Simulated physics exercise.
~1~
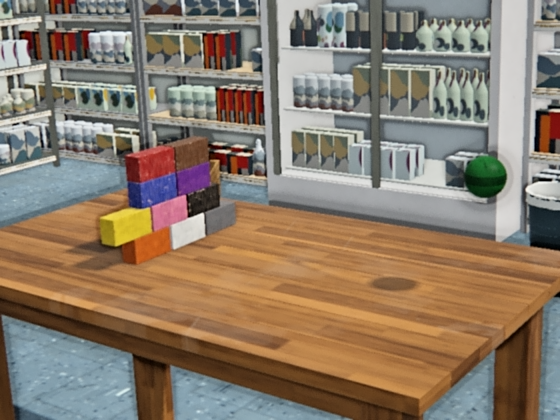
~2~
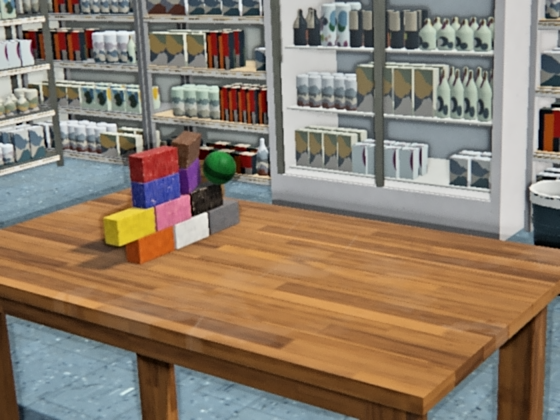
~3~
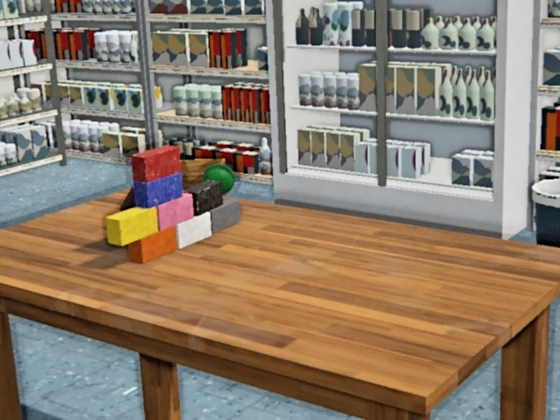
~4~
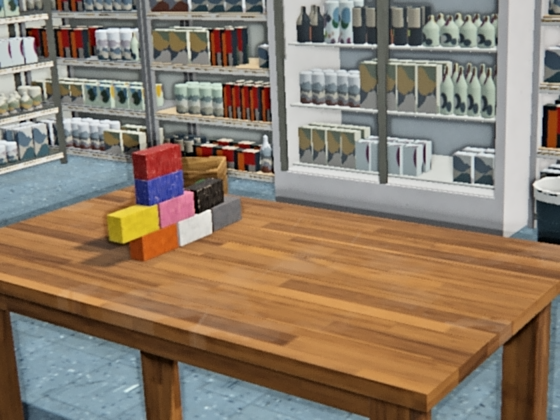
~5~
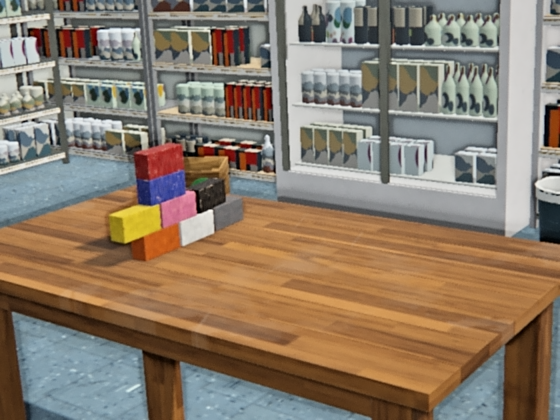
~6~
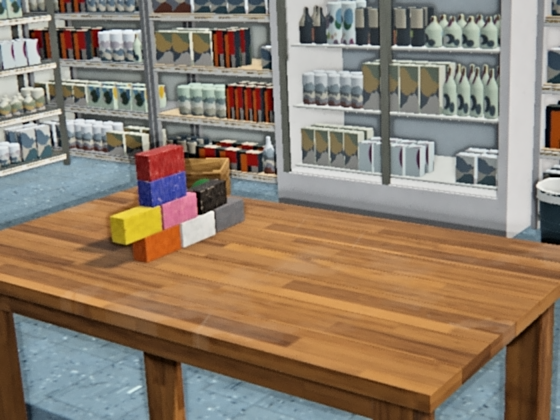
Green ball flying left into a stack of coloured blocks on a wooden table, knocking brown and purple blocks down behind the pile.
